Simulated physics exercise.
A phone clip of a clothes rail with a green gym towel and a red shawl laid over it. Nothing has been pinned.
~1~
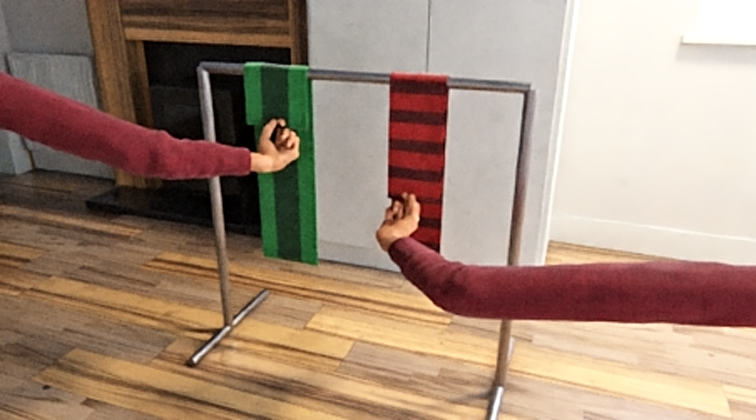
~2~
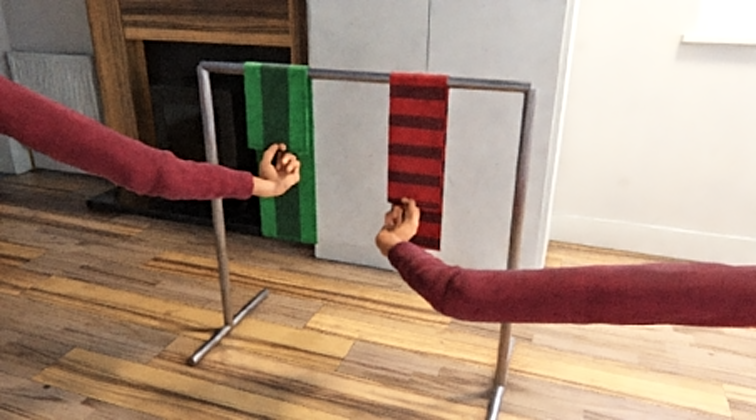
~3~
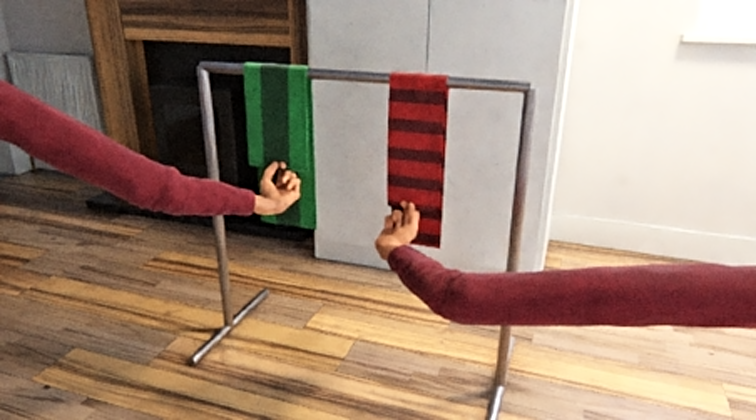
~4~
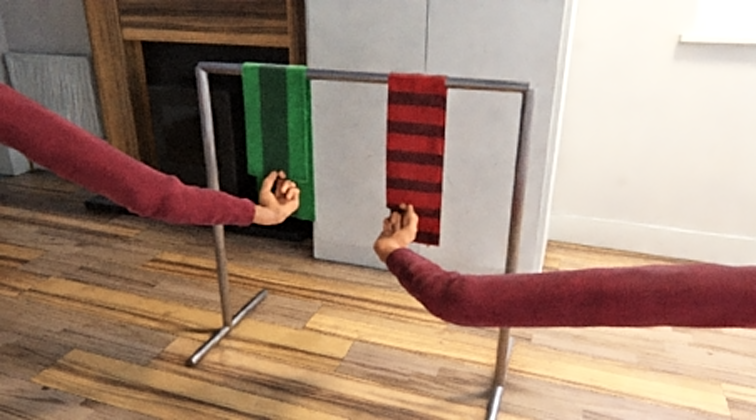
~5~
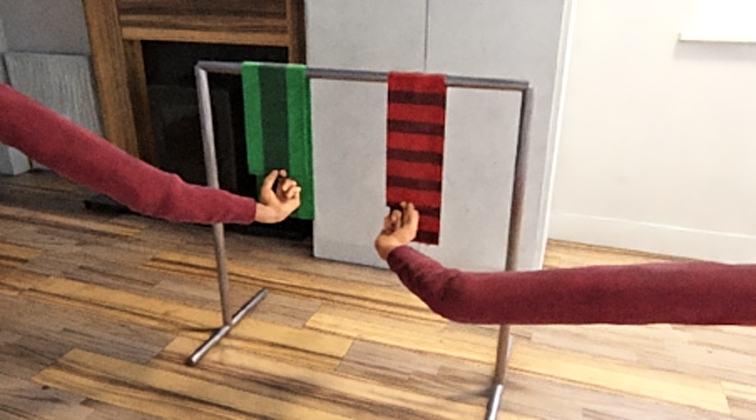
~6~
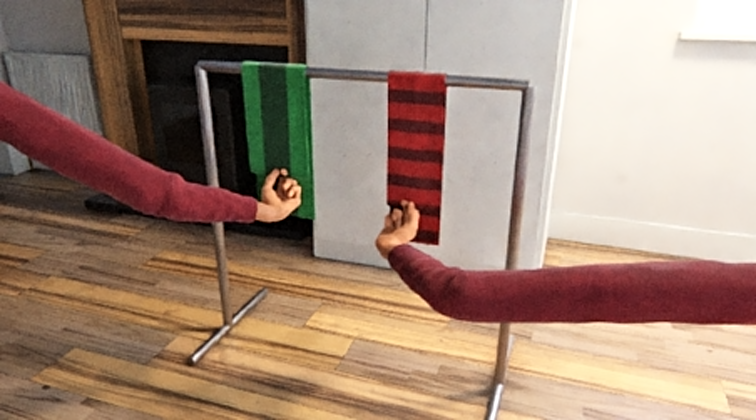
Two hands gripping striped cloths on a metal rail, the left pulling the green one down, the red one barely shifting.
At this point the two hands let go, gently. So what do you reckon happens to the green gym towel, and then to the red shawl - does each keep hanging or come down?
The green gym towel is not going to fall; the red shawl is not going to fall.
Then, 0.42 s on from there, gym towel as it was left; shawl as it was left.
In the end, gym towel as it was left; shawl as it was left. The green gym towel keeps its place and the red shawl stays on.
